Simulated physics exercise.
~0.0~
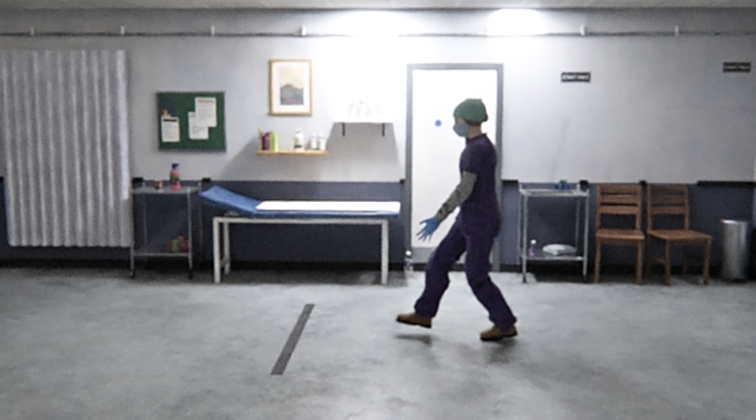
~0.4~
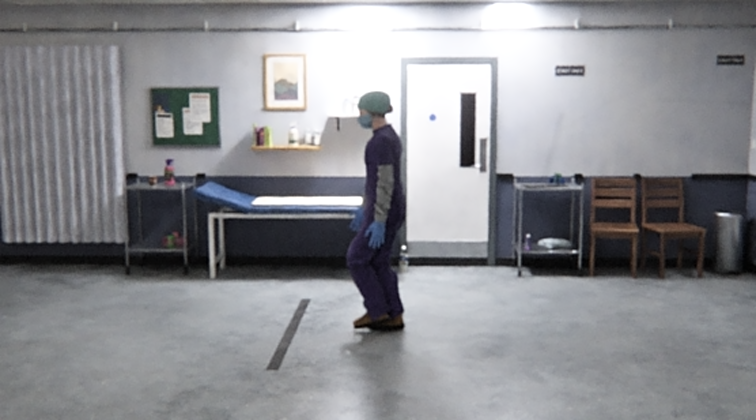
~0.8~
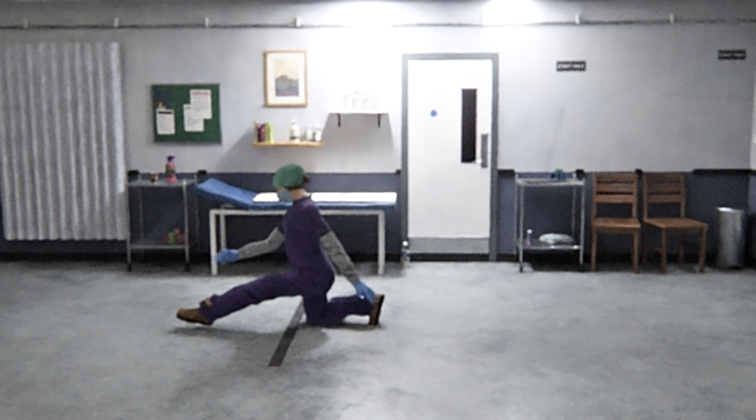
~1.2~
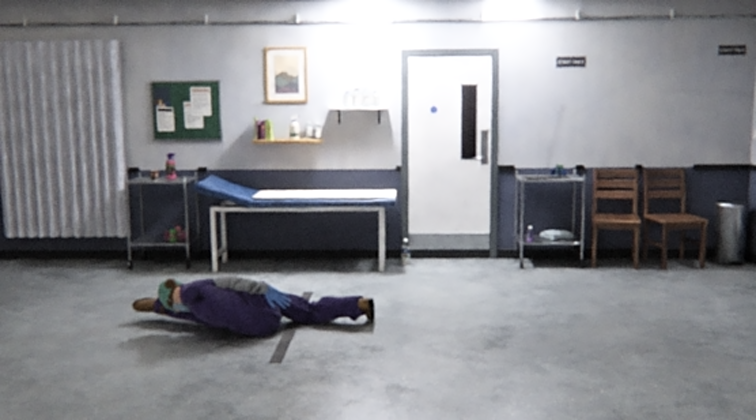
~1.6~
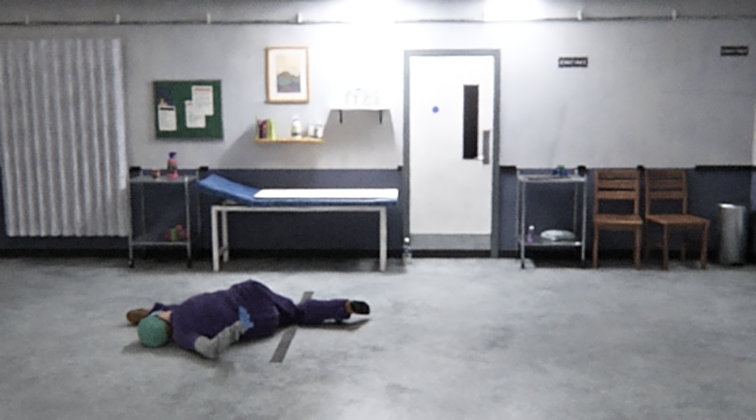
Person in purple scrubs and green cap walking left, dropping into a split and collapsing face down across a black floor strip.
